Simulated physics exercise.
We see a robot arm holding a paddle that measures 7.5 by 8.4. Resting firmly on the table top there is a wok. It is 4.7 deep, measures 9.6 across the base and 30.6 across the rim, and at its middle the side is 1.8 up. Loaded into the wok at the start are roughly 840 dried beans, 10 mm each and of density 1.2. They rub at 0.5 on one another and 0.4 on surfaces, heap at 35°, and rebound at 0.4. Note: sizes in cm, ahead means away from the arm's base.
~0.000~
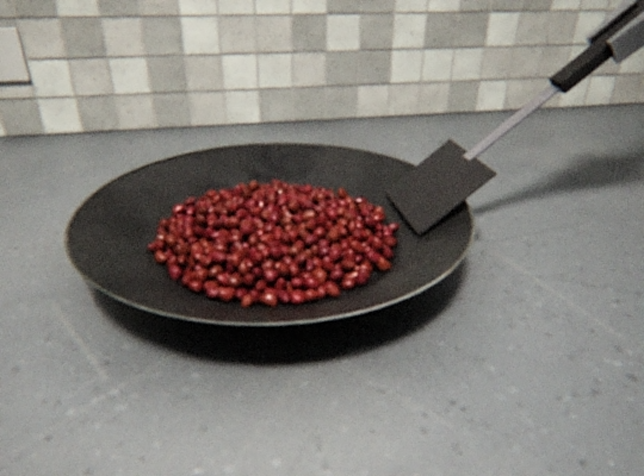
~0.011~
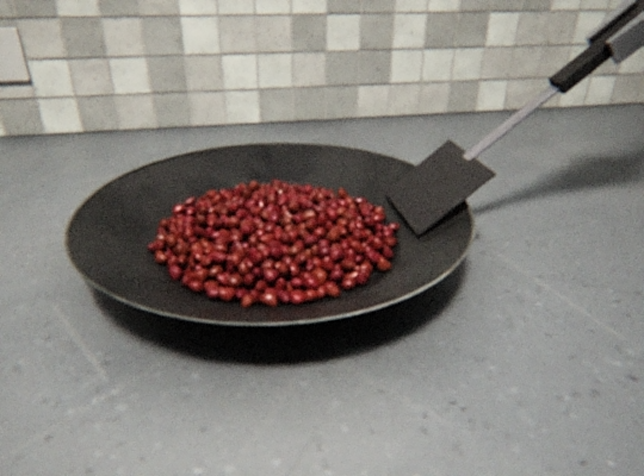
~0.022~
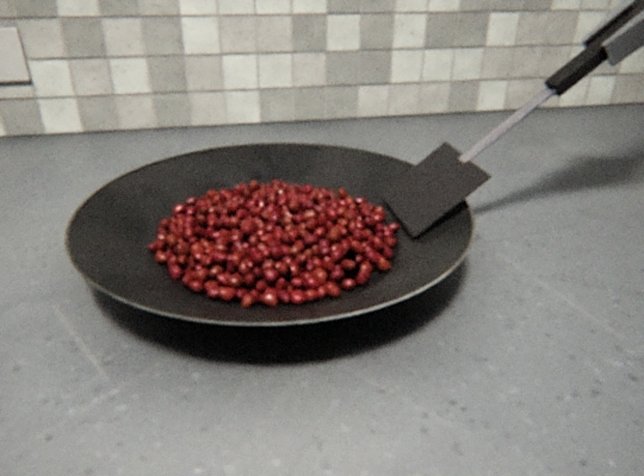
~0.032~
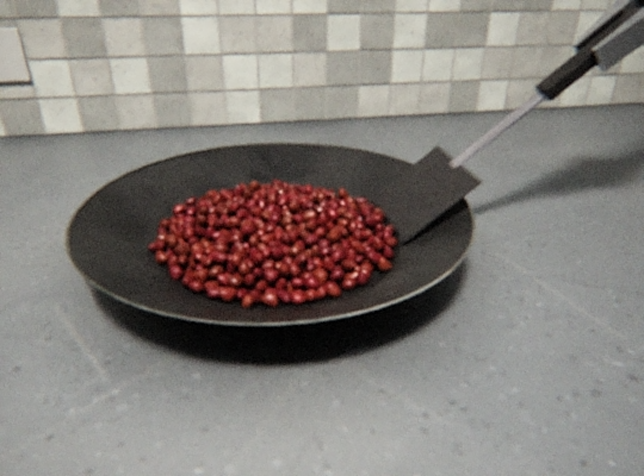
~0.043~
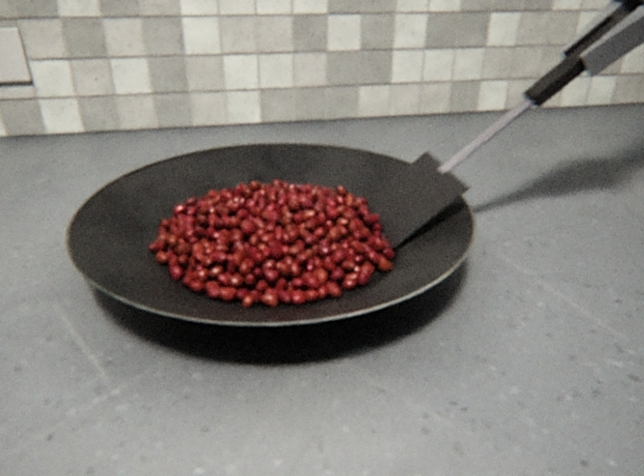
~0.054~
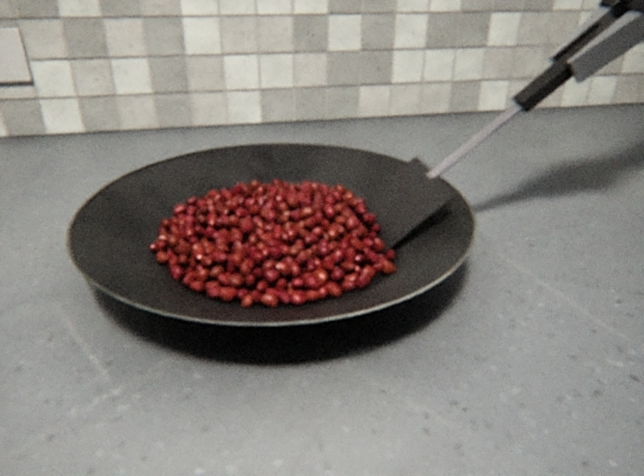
A robot arm's flat, dark paddle slid a short way down and to the left inside the right side of a black wok, reaching the edge of a heap of red beans that barely changed.
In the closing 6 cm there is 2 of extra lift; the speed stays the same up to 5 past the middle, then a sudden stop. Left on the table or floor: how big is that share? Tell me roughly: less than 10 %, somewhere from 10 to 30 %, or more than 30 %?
Less than 10 %.
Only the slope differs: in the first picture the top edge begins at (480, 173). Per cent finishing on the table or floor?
Around 5 percent ends up on the table or floor.
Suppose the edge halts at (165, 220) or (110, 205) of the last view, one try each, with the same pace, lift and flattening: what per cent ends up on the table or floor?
Estimates, in order: 35 % and 45 %.
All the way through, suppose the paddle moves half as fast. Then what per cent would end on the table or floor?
Estimated result: Some 0 %.
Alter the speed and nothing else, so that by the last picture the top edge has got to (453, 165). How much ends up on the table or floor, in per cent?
I'd say around 0 per cent.
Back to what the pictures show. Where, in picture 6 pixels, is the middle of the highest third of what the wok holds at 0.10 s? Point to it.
Around (249, 218).
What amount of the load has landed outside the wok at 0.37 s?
It works out to about 5 in a hundred.
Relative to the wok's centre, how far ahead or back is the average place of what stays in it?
Some 5.5 cm ahead of the centre.
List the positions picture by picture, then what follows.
The paddle top edge at (472, 155), sloping 39°; upper third of the load around (276, 222), from x 155 to 395, top at y 185; 842 in the wok, in the first picture.
The paddle top edge at (471, 155), sloping 39°; upper third of the load around (276, 222), from x 155 to 395, top at y 185, in the second picture.
The paddle top edge at (467, 158), sloping 39°; upper third of the load around (277, 222), from x 155 to 395, top at y 185, in the third picture.
The paddle top edge at (458, 162), sloping 39°; upper third of the load around (277, 222), from x 155 to 390, top at y 185, in the fourth picture.
The paddle top edge at (447, 168), sloping 39°; upper third of the load around (278, 222), from x 155 to 390, top at y 185, in the fifth picture.
The paddle top edge at (435, 173), sloping 39°; upper third of the load around (279, 221), from x 155 to 390, top at y 185; 842 in the wok, in the sixth picture.
After 0.10 s, sloping 39°, highest piece 7 above the table; 842 in the wok.
After 0.14 s, sloping 39°, highest piece 9 above the table; 839 in the wok, 3 on the blade or in flight.
After 0.37 s, sloping 39°, highest piece 7 above the table; 803 in the wok, 31 on the table or floor, 8 on the blade or in flight.
After 1.42 s, sloping 39°, highest piece 7 above the table; 798 in the wok, 44 on the table or floor.
In the end, 798 in the wok, 44 on the table or floor. That is 5 % on the table or floor.
